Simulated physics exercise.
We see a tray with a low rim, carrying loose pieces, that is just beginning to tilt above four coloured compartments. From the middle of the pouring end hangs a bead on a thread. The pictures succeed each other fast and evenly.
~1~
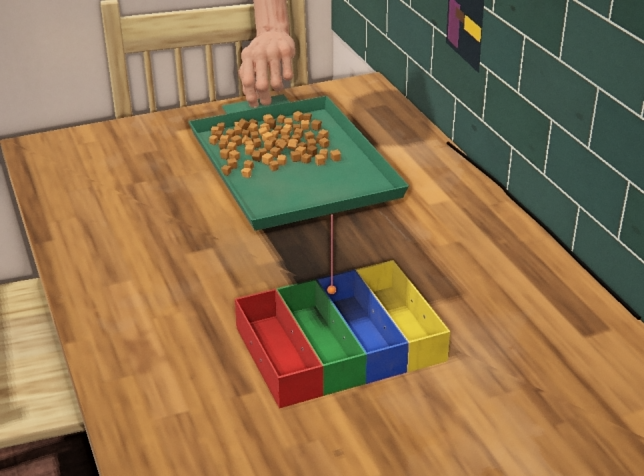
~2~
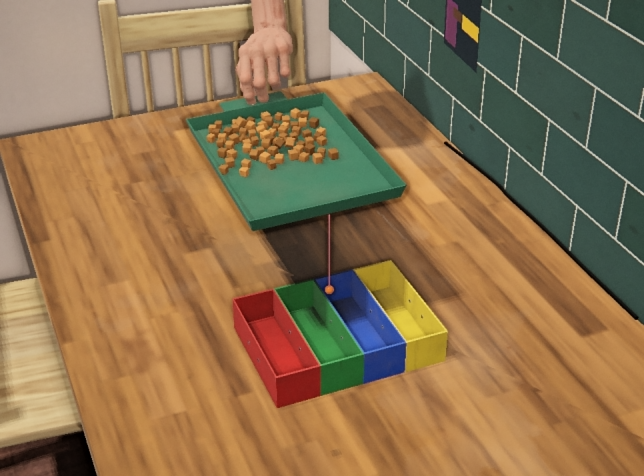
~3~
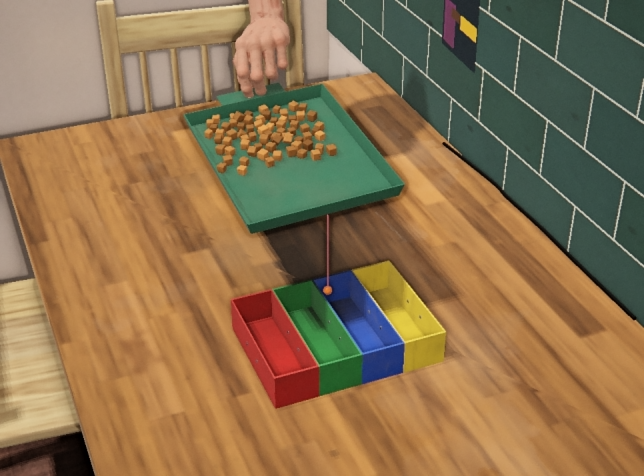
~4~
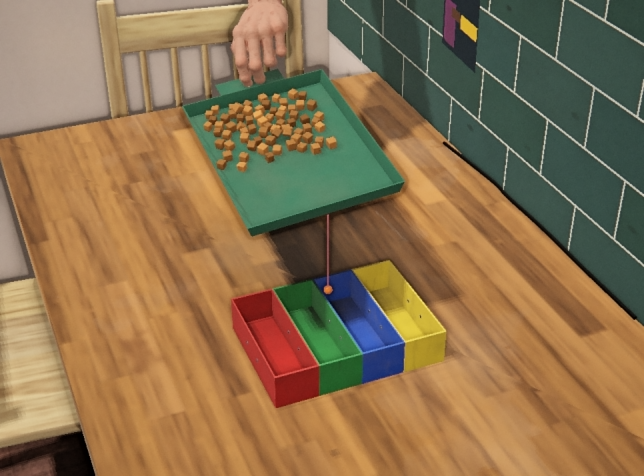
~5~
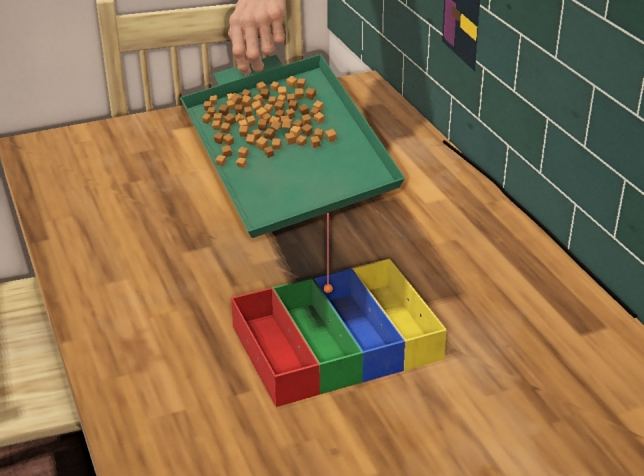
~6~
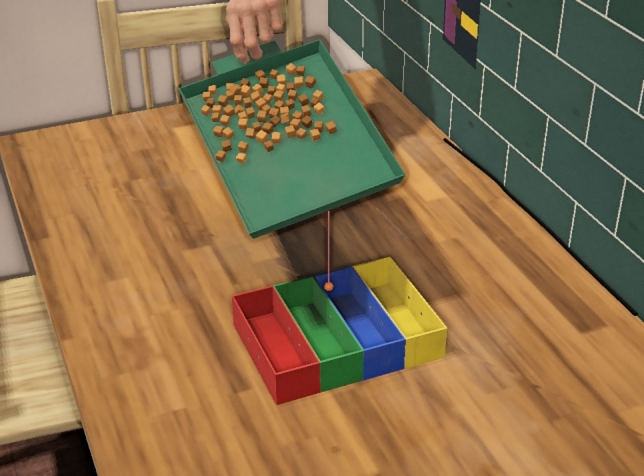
At a wooden table, a hand at the far end of a green tray of small brown cubes raised that end, tilting the tray steadily above four coloured compartments while the cubes barely shifted.
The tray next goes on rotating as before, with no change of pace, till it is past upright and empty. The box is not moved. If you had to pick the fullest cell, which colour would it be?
It would be red.
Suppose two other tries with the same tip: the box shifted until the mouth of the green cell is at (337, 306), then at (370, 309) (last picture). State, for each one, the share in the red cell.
You'd end up with around 40 per cent and then around 0 per cent.
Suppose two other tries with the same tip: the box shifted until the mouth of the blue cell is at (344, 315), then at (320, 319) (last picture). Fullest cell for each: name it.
The red one, then that green cell.
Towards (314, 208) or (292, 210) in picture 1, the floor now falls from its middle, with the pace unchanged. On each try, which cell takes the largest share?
First try: The red one. Second try: The cell in red.
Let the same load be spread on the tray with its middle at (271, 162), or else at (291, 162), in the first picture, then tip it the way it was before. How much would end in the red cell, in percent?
That would be 50 per cent, and then 50 per cent.
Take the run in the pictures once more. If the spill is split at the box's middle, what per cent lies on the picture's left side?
I reckon around 90 per cent.
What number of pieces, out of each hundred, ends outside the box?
That works out to something like 30 per cent.
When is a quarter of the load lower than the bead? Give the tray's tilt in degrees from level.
Approx. reading: About 75°.
Shortly afterwards, tray tipped steeply; all but a few on the tray; only a few falling or outside the box.
Next, tray tipped right over; near a third on the tray; near a quarter in the red cell; a little in the green cell; near a quarter falling or outside the box.
Some moments later, tray tipped past a quarter turn; near two thirds in the red cell; a little in the green cell; near a quarter falling or outside the box.
In the end, tray tipped past a quarter turn; near two thirds in the red cell; a little in the green cell; none at all in the blue cell; none at all in the yellow cell; near a quarter outside the box.
